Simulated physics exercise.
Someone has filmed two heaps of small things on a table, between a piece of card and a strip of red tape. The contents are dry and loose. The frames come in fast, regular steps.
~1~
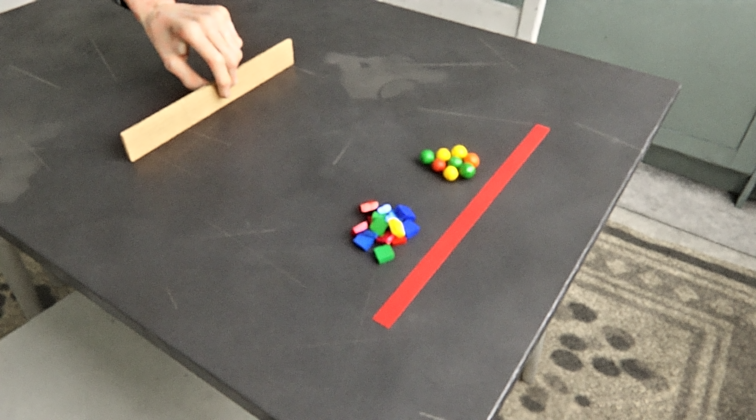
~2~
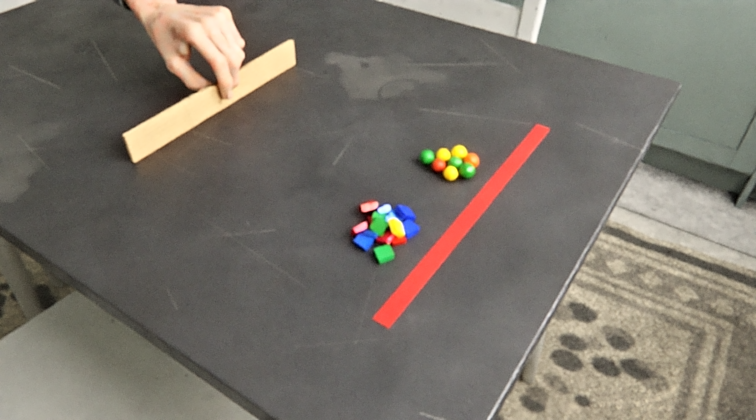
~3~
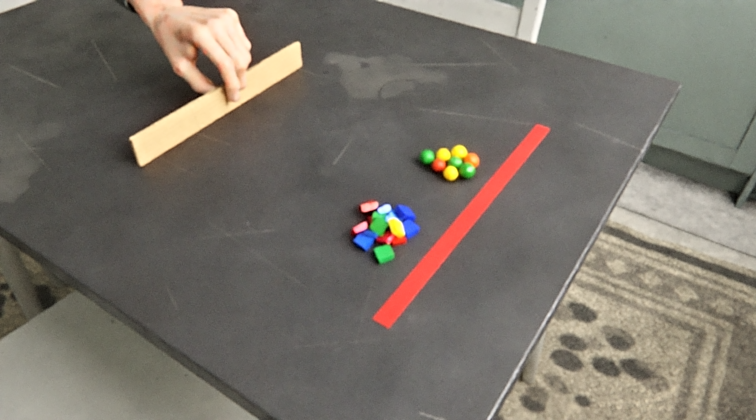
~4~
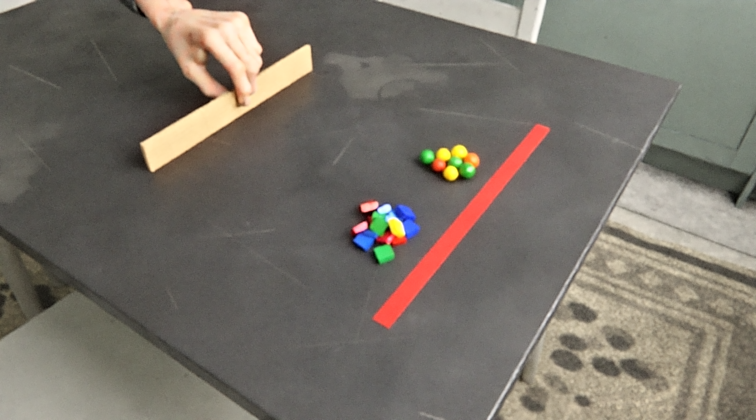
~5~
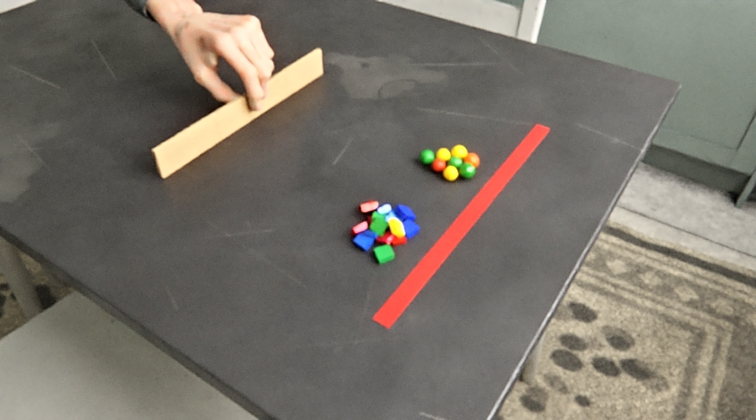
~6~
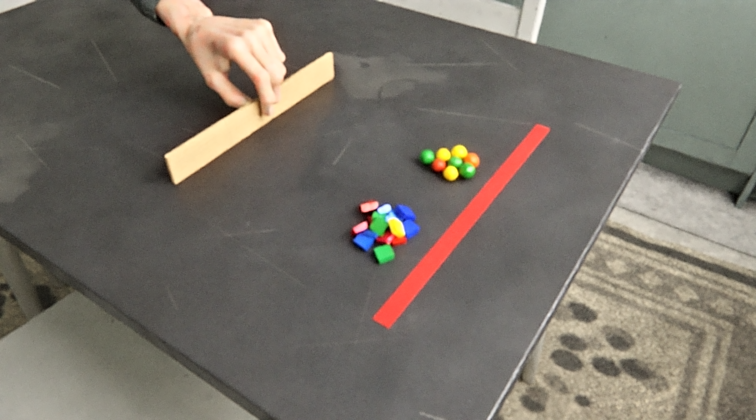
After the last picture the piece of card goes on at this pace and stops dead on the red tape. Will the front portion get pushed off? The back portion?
Front portion: It keeps clear of the drop. Back portion: It sends some to the floor.
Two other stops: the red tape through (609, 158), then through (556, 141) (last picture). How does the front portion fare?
First it partly drops off, then it stays on top.
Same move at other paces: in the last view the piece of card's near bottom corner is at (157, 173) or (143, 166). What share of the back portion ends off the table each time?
The first gives 100 %, the second 0 %.
Then, 0.47 s past the last view, piece of card still moving, near (364, 140); front portion all on the table, its front near (408, 229); back portion all on the table, its front near (467, 171).
Then, 0.97 s past the last view, piece of card stopped at the red tape; front portion all on the table, its front near (484, 278); back portion all on the table, its front near (561, 181).
Then, 1.25 s past the last view, piece of card stopped at the red tape; front portion all on the table, its front near (486, 279); back portion about a quarter over the edge.
Finally, piece of card stopped at the red tape; front portion all on the table, its front near (486, 279); back portion all over the edge.
